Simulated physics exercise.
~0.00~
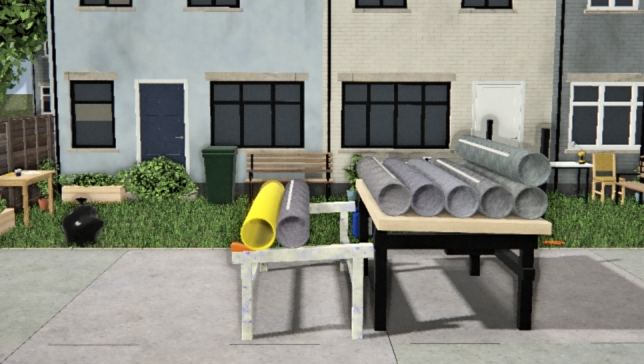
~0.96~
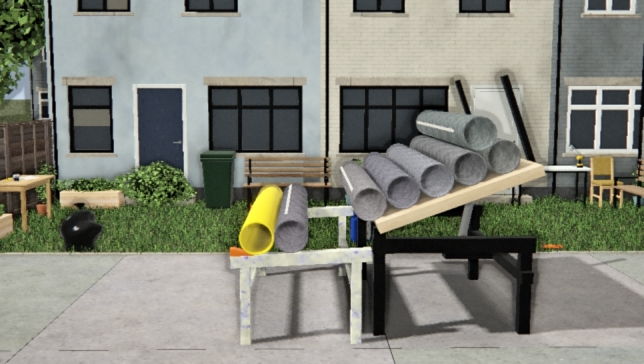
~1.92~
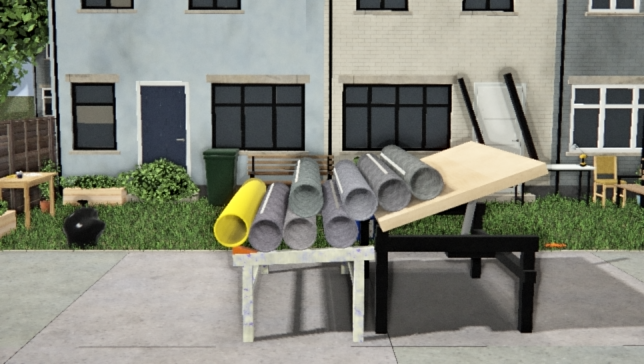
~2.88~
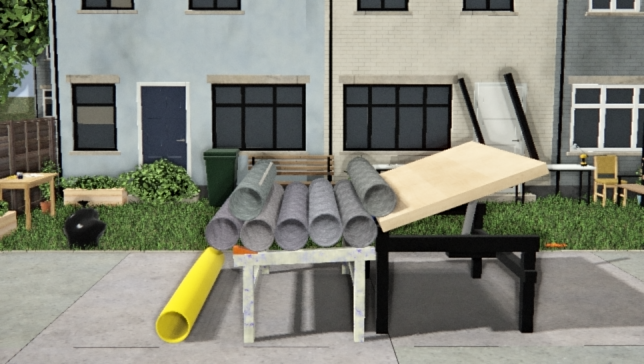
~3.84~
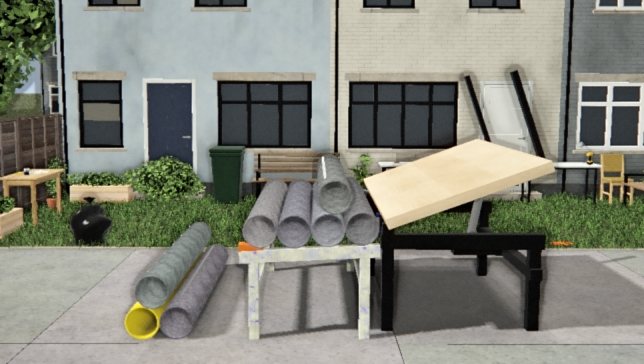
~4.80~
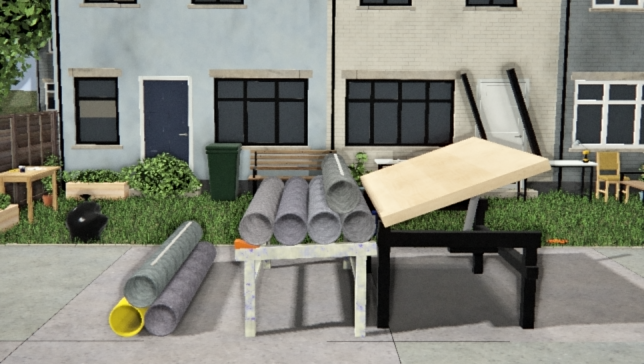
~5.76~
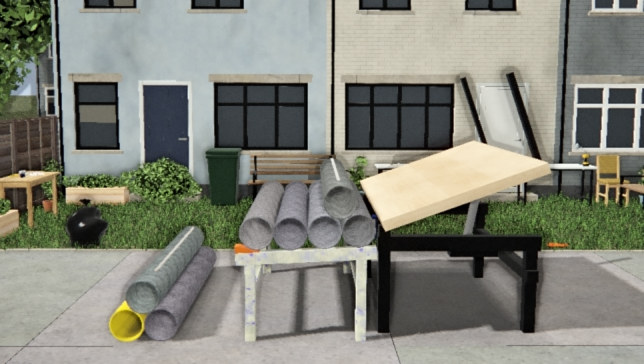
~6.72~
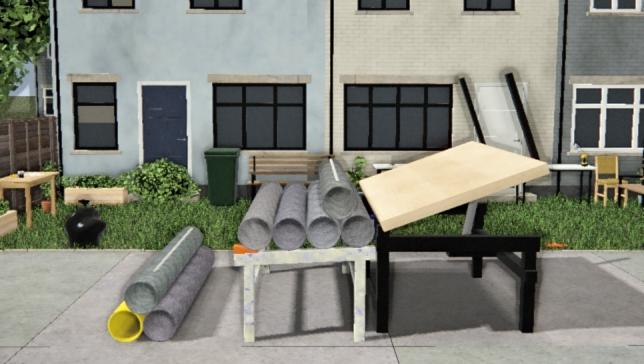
Outside terraced houses, a tabletop tilting and rolling grey pipes onto a lower rack, the yellow pipe and two grey ones dropping to the pavement.
